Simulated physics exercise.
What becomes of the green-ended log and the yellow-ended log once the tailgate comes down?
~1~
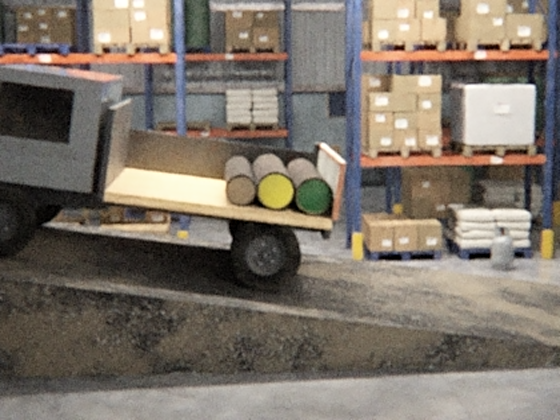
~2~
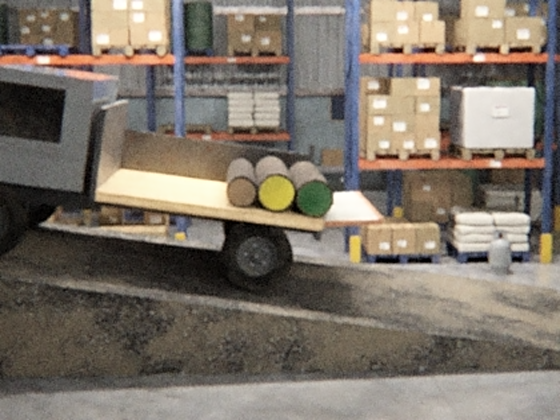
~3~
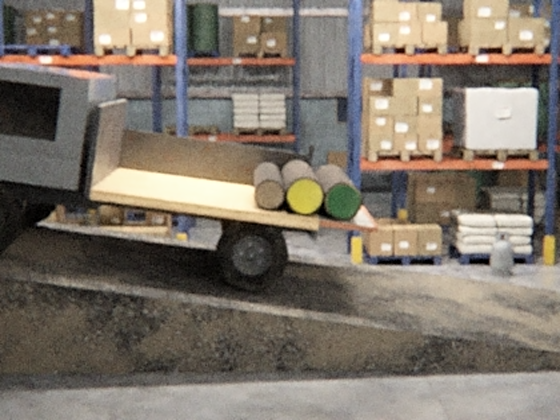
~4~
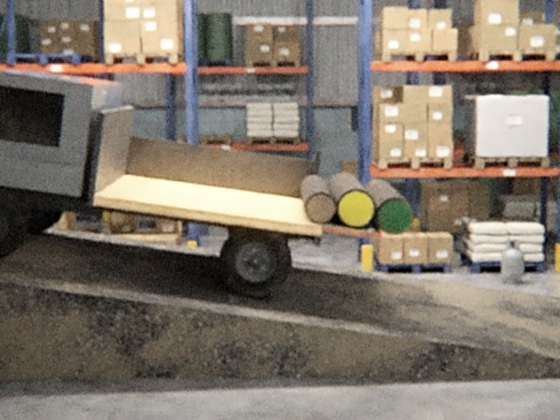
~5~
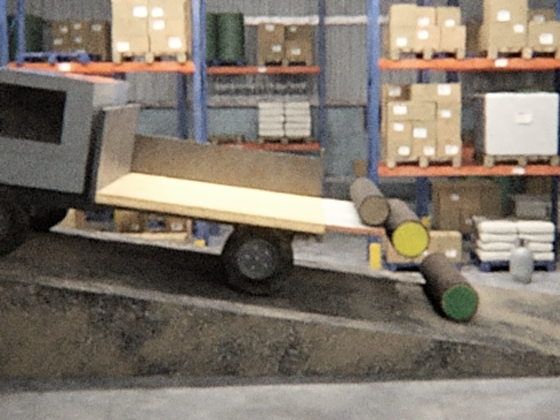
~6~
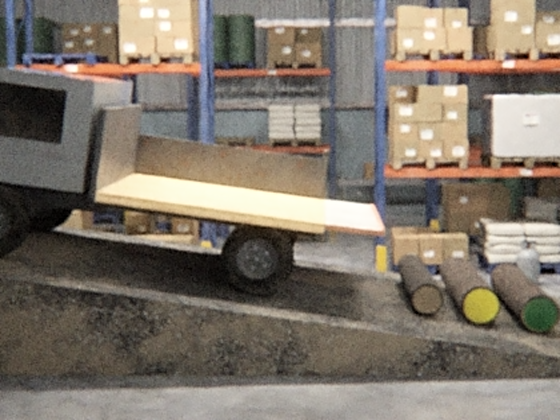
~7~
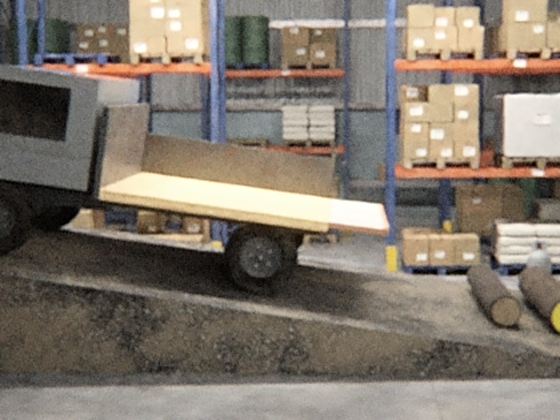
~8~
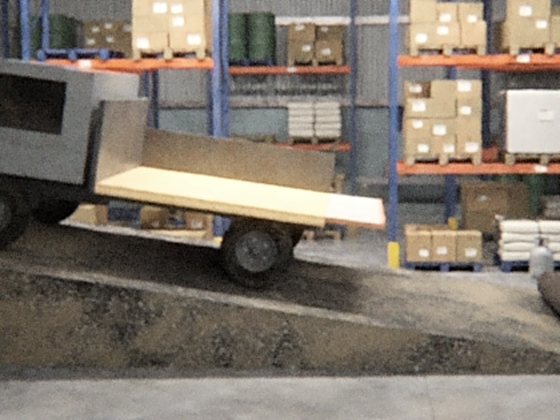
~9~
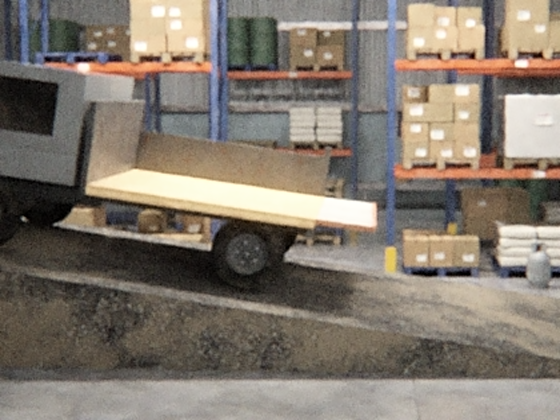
Both of them drop off the back of the truck, the green-ended one first and the yellow-ended one after it.
